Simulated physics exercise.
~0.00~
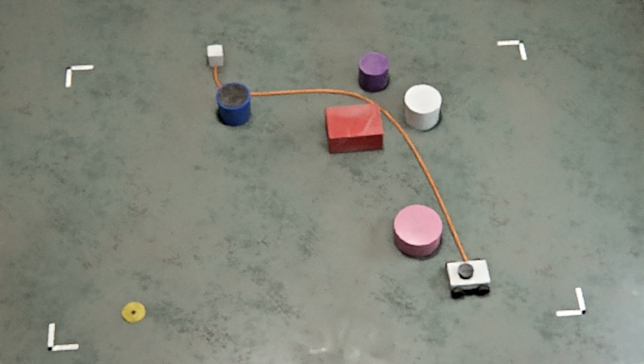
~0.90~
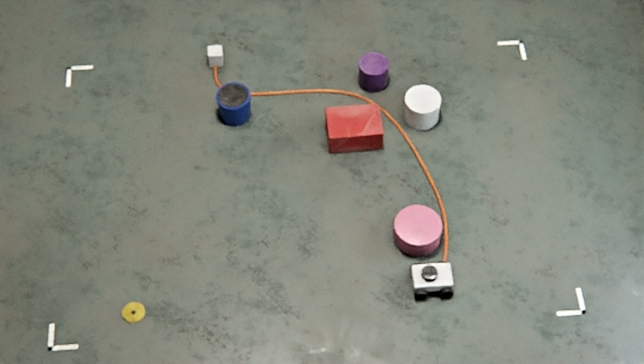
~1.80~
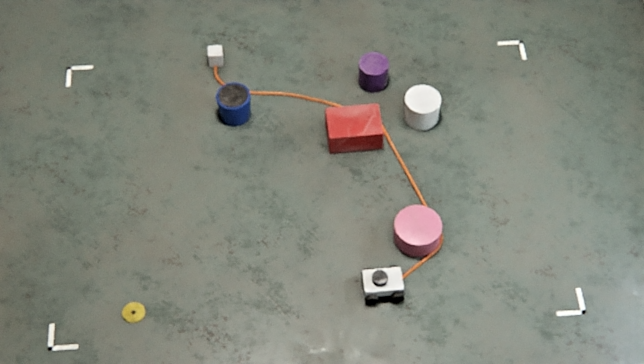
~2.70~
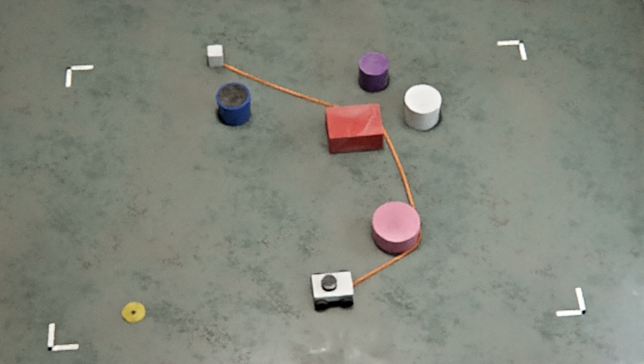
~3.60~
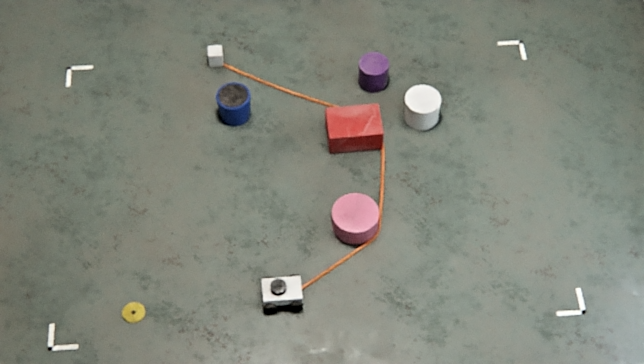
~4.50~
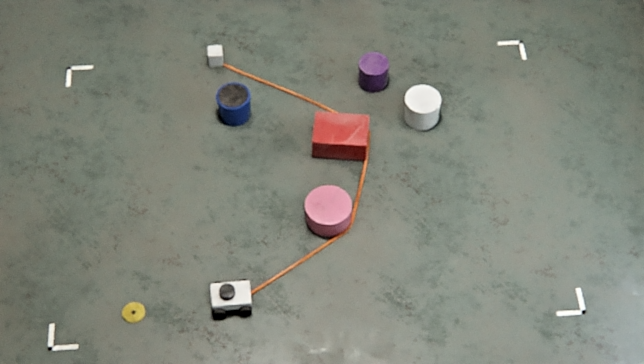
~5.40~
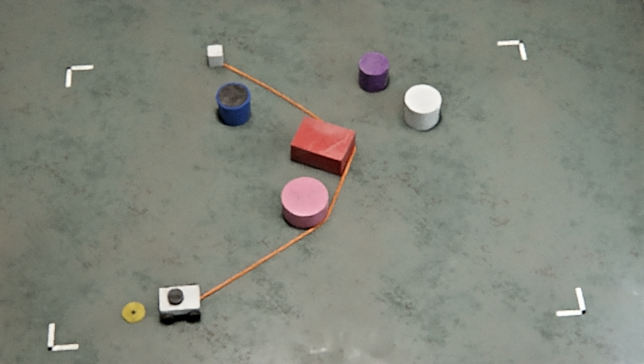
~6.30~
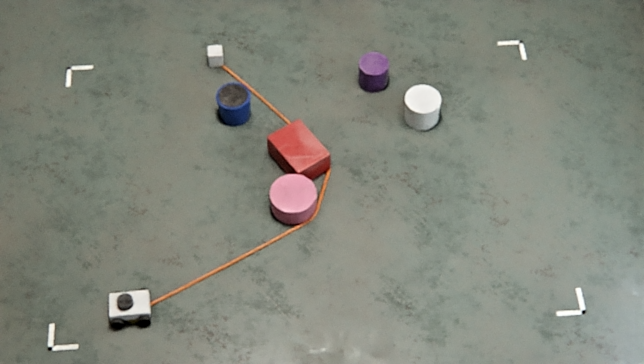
The footage shows a small cart trailing an orange lead leftward across a grey floor; the lead slips off a blue pot, then drags a pink tub and later a red crate left, ending with them close together and the cart at lower left, while the white and purple buckets stay put.
